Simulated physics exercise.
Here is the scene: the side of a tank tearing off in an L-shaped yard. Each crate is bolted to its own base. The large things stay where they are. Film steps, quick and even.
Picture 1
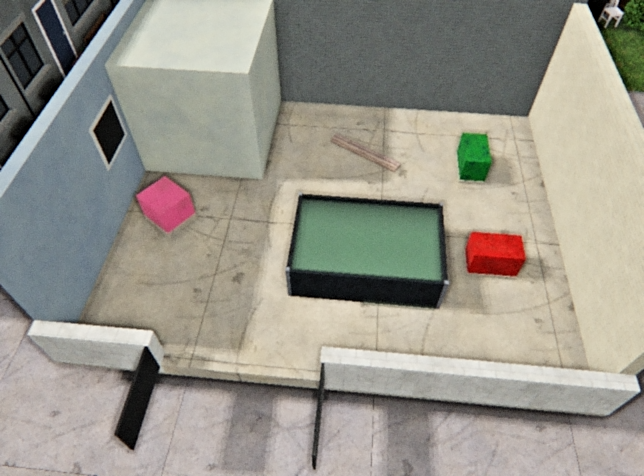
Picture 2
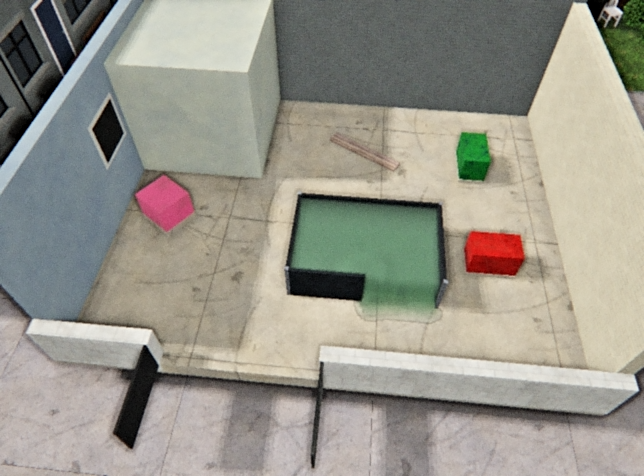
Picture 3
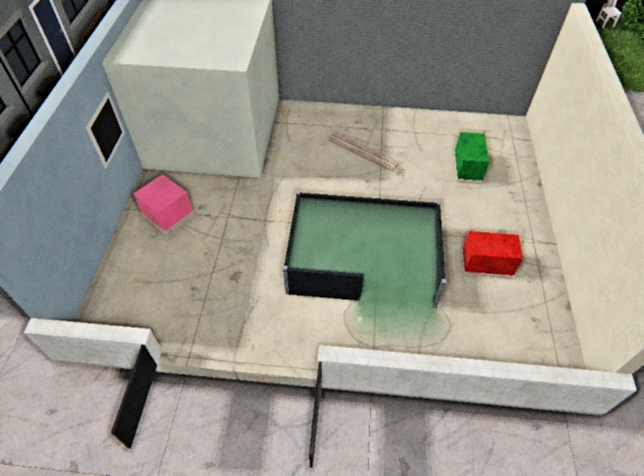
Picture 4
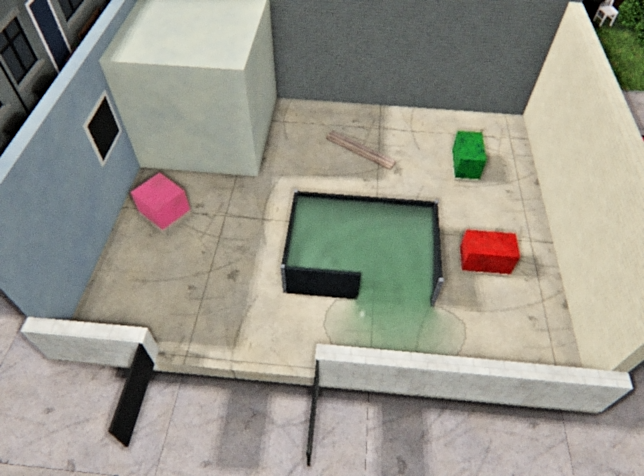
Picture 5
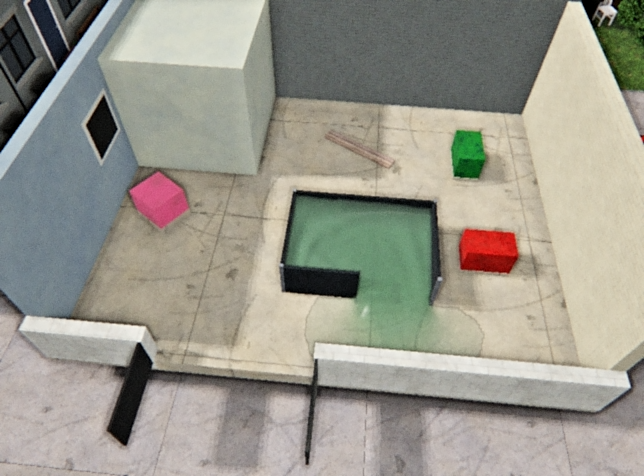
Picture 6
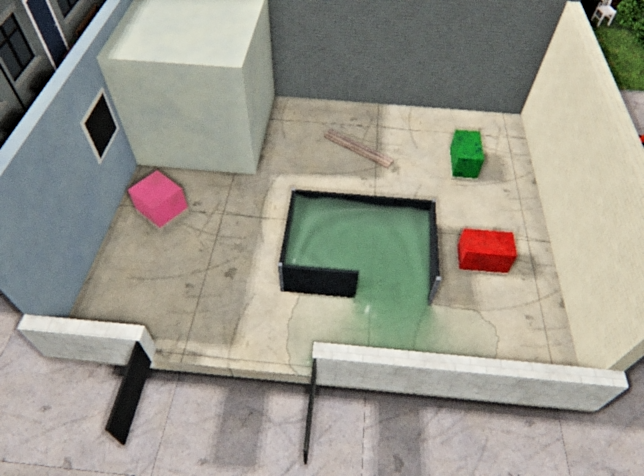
In a walled yard with pink, green and red blocks, green water sat still in a dark-sided tank until part of its front side opened, and the water poured out, spreading across the pale floor.
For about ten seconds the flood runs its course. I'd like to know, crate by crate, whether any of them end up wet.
Result: I expect the red crate to get touched; I expect the green crate to get touched; I expect the pink crate to never get touched.
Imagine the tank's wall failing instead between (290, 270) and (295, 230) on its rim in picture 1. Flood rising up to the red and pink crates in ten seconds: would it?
Taking them in turn, the red one is left untouched, and the pink one is swamped.
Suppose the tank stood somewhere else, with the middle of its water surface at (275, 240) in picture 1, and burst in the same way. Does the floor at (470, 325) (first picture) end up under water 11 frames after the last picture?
By that frame the spot is drenched.
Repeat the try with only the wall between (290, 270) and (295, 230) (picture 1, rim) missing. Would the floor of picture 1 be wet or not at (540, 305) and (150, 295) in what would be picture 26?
Waterless, submerged.
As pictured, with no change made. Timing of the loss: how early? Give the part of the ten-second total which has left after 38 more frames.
Near 65 in a hundred.
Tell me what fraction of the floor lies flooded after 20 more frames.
Around 50 percent of it.
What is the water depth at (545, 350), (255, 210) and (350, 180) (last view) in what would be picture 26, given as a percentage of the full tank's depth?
Respectively 40, 0 and 0 per cent.
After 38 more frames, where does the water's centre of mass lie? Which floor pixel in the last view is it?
I would point to (379, 251).
A moment on, water covers 15 % of the floor; the red crate not reached, the green crate not reached, the pink crate not reached.
Next, water covers 25 % of the floor; the red crate not reached, the green crate not reached, the pink crate not reached.
Then, water covers 50 % of the floor; the red crate water round its plinth, the green crate water round its plinth, the pink crate water round its plinth.
Later, water covers 70 % of the floor; the red crate water round its plinth, the green crate water round its plinth, the pink crate water round its plinth.
In the end, water covers 100 % of the floor; the red crate was topped, the green crate was topped, the pink crate stayed above the water.
